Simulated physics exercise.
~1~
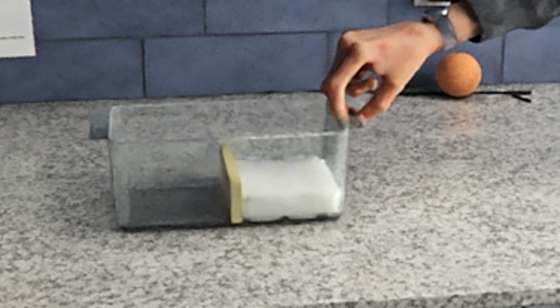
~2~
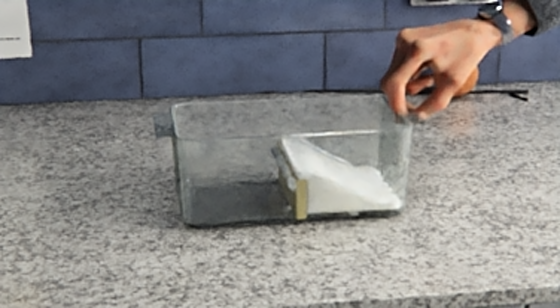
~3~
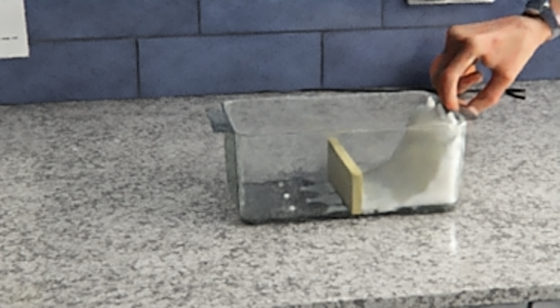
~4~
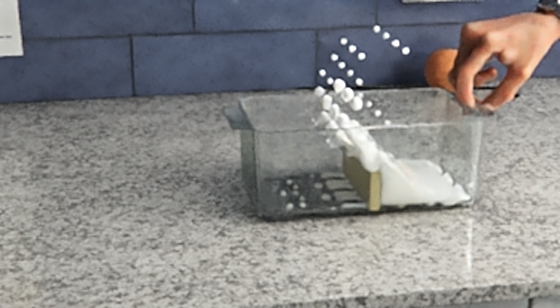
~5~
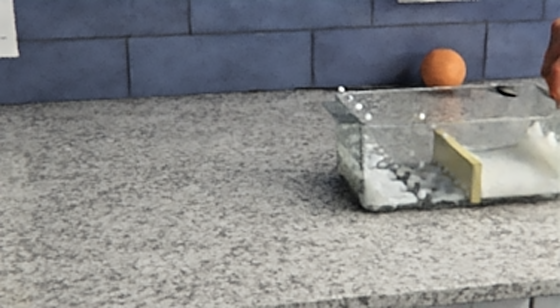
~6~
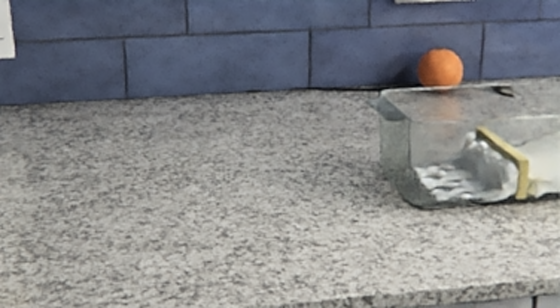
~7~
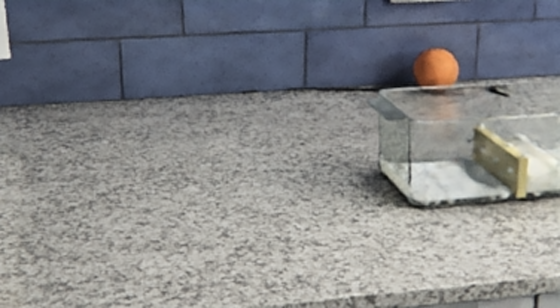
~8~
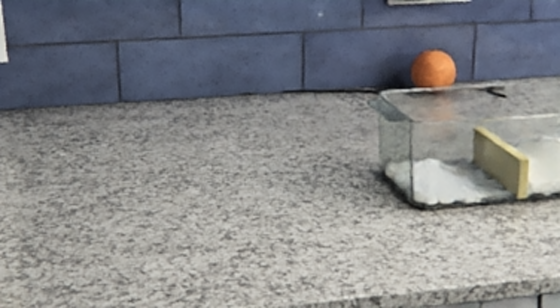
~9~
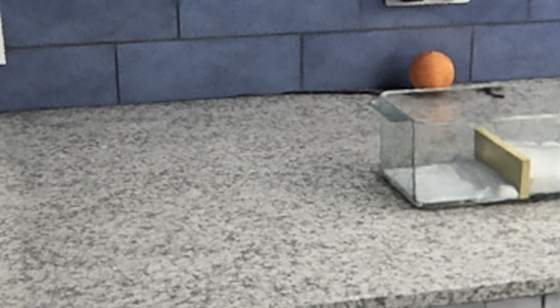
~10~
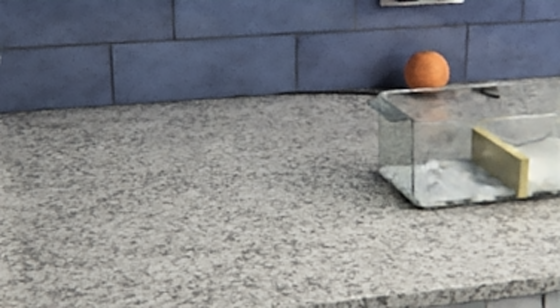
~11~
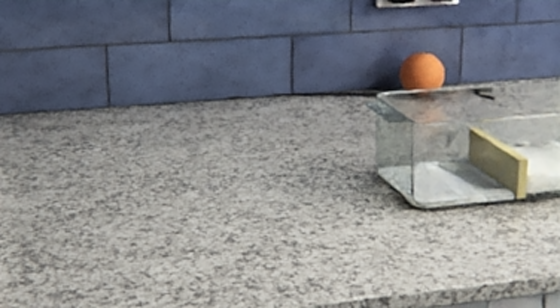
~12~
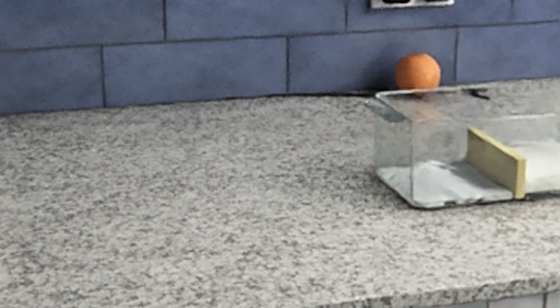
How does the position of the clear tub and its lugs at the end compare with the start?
At the start the tub and its lugs are left of the orange ball, around the left and middle of the view. By the end they are much farther right, with the tub's right end out of view.
On a speckled counter against blue tiles, a hand pulled a clear, divided tub to the right, and the milk sloshed up and splashed over the yellowish divider. The tub stopped partly out of view, with some milk left in its left part.
